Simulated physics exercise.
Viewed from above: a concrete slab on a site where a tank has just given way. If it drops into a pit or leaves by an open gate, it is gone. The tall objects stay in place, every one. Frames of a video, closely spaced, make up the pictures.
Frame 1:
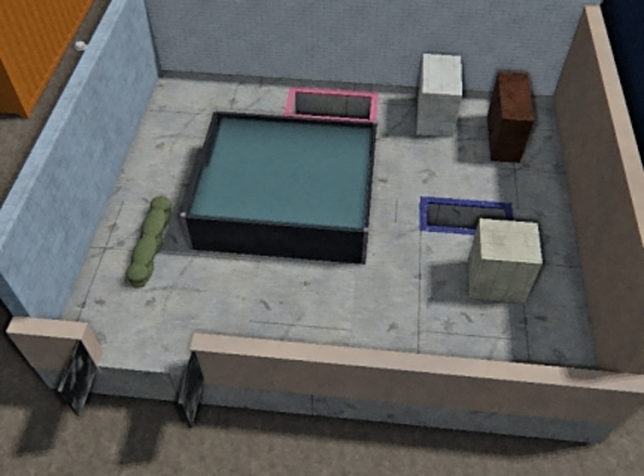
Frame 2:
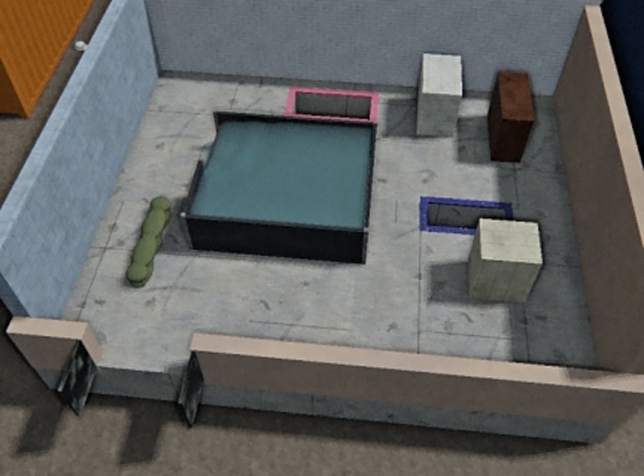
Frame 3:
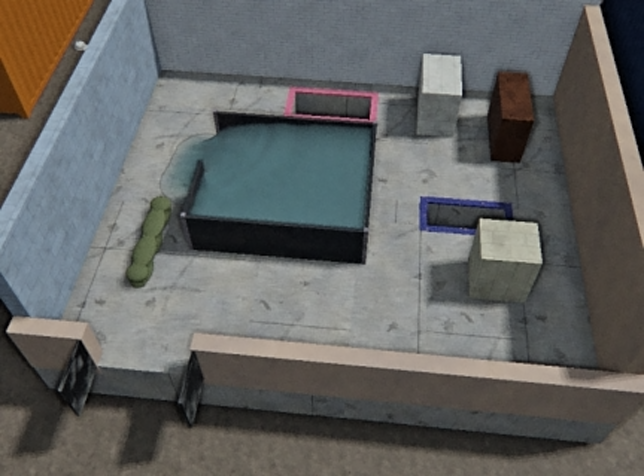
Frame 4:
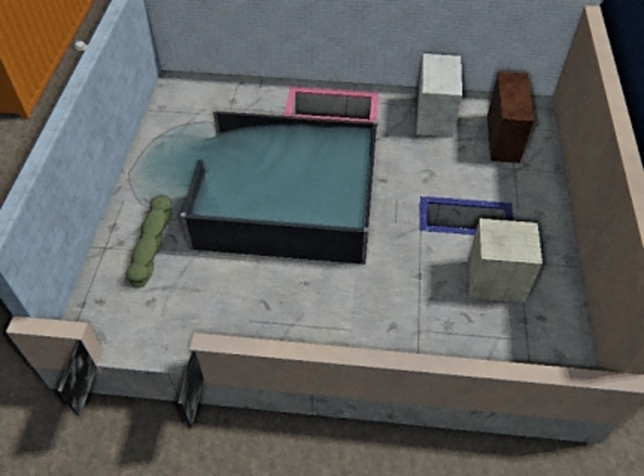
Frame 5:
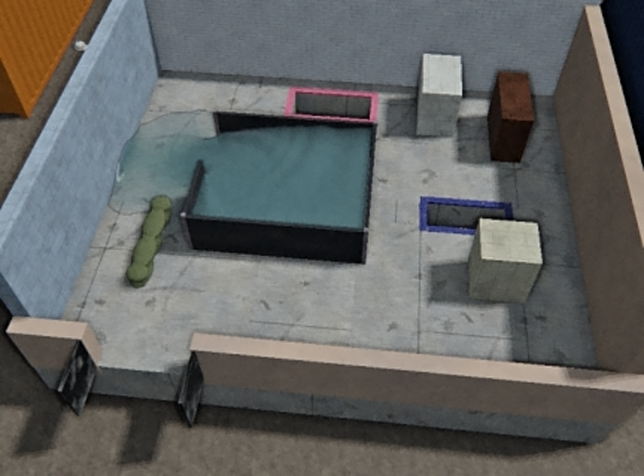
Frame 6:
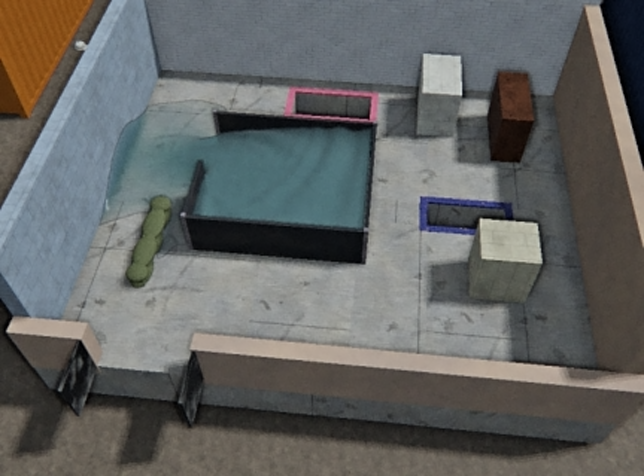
A large tank of water opens at its left side and water spreads leftward across the concrete slab.
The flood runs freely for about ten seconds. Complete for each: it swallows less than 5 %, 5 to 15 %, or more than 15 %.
Completed: The gate swallows 5 to 15 %; the pink pit swallows more than 15 %; the blue pit swallows less than 5 %.
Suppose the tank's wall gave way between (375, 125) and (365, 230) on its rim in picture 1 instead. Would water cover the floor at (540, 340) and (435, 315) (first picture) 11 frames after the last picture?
In order: Swamped and swamped.
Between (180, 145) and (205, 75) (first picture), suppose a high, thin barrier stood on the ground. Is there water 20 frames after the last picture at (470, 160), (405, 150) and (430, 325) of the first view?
Taken in turn, the three points are unsoaked, unsoaked and unsoaked.
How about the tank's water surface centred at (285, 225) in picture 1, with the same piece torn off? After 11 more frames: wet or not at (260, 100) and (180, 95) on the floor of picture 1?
Spared, submerged.
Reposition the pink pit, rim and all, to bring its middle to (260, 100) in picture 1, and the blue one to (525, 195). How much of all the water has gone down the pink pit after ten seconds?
Pink: 35 %.
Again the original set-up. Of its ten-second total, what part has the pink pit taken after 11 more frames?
My estimate is close to 0 per cent.
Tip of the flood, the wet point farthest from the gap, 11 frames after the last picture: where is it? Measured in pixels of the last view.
My best guess is about (52, 345).
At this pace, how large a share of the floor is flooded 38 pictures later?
My estimate is near 80 per cent.
A moment on, water covers 20 % of the floor; the gate 0 %, the pink pit 0 %, the blue pit 0 %.
Next, water covers 25 % of the floor; the gate 0 %, the pink pit 0 %, the blue pit 0 %.
Then, water covers 35 % of the floor; the gate 2 %, the pink pit 4 %, the blue pit 0 %.
Later, water covers 80 % of the floor; the gate 6 %, the pink pit 13 %, the blue pit 0 %.
In the end, water covers 95 % of the floor; the gate 11 %, the pink pit 22 %, the blue pit 2 %.
